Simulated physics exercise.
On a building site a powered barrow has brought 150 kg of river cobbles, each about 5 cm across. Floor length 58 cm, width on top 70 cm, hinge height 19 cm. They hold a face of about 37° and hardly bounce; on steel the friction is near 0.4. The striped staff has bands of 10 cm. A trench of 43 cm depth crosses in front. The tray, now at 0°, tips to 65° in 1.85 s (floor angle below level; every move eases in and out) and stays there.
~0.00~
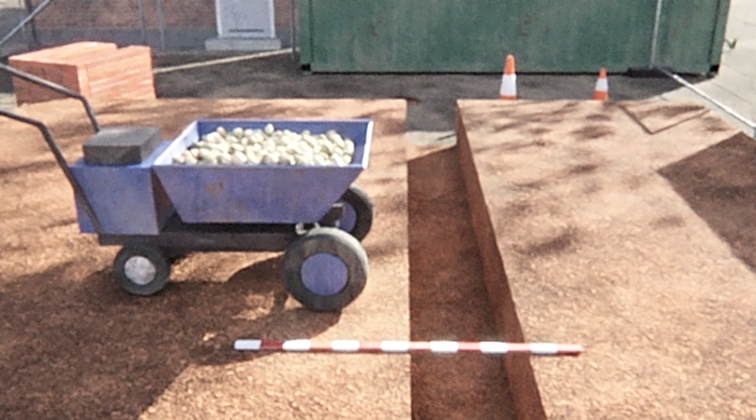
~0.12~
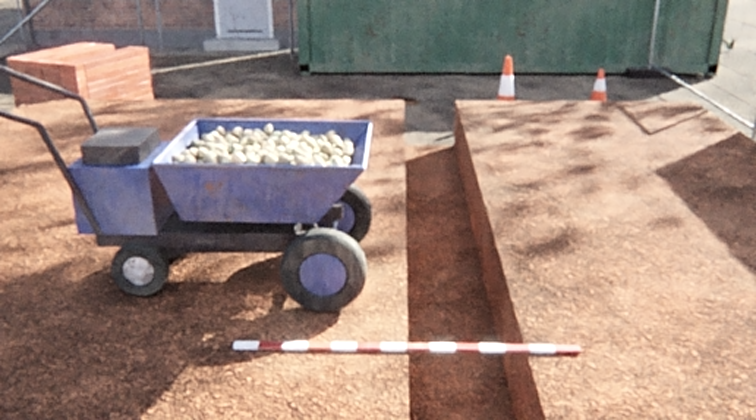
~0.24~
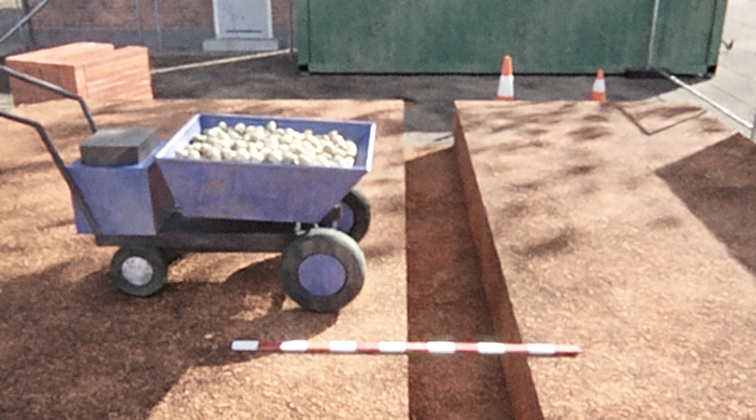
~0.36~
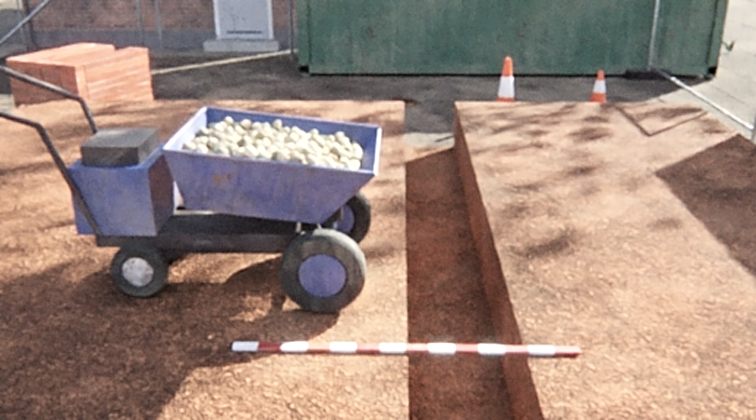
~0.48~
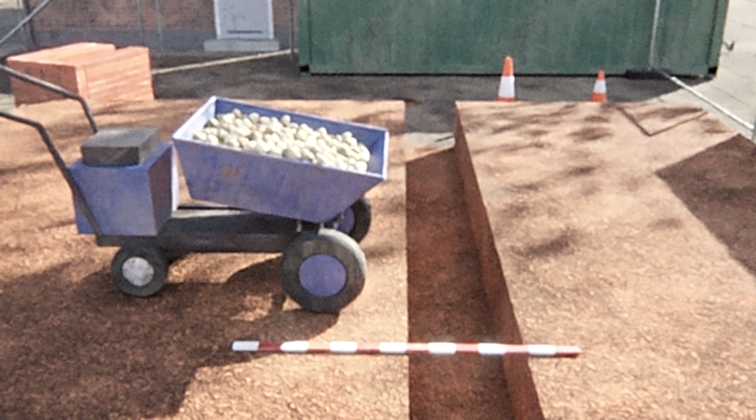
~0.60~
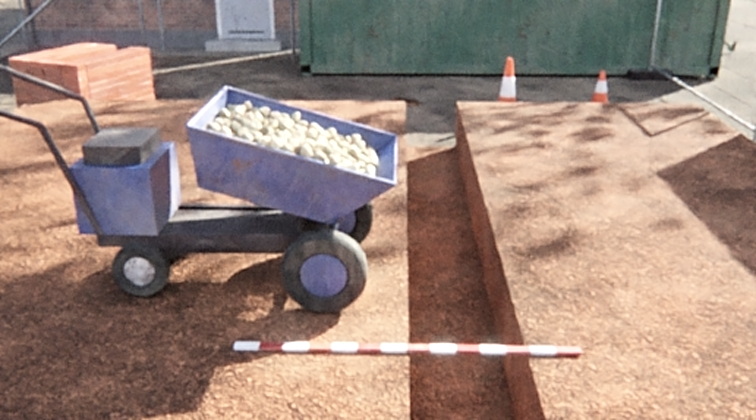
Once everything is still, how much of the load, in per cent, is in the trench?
Some 97 per cent of it.
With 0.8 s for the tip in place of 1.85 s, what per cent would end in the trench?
Then about 80 per cent.
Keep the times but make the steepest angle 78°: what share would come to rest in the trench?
Then about 95 per cent.
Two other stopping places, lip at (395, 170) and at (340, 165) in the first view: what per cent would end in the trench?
Near 75 per cent from the first place, 100 from the second.
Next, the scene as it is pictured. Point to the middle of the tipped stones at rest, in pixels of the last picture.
Near (466, 342).
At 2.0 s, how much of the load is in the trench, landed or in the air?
About 40 per cent by then.
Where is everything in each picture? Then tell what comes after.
The first picture shows lip at (364, 168), floor tilted 0°, highest stones at (271, 141).
In the second picture, the tray is at 1°, its lip at (364, 169); the top of the load is at (264, 141); the stones move at 0.1 m/s on average.
The third picture shows lip at (368, 171), floor tilted 3°, highest stones at (237, 138); the stones move at 0.2 m/s on average.
In the fourth picture, the tray is at 6°, its lip at (375, 175); the top of the load is at (230, 131); the stones move at 0.3 m/s on average.
The fifth picture shows lip at (384, 179), floor tilted 11°, highest stones at (239, 124); the stones move at 0.3 m/s on average.
In the sixth picture, the tray is at 16°, its lip at (395, 185); the top of the load is at (236, 114); the stones move at 0.4 m/s on average.
After 1.4 s the floor is at 55°; 100 % in the tray; the foremost stones are at (447, 230).
After 2.0 s the floor is at 65°; 58 % in the tray, 40 % in the trench, 2 % past the trench; the foremost stones are at (535, 291).
After 2.3 s the floor is at 65°; 34 % in the tray, 63 % in the trench, 3 % past the trench; the foremost stones are at (594, 288).
After 4.2 s the floor is at 65°; 0 % in the tray, 97 % in the trench, 3 % past the trench; the foremost stones are at (622, 285).
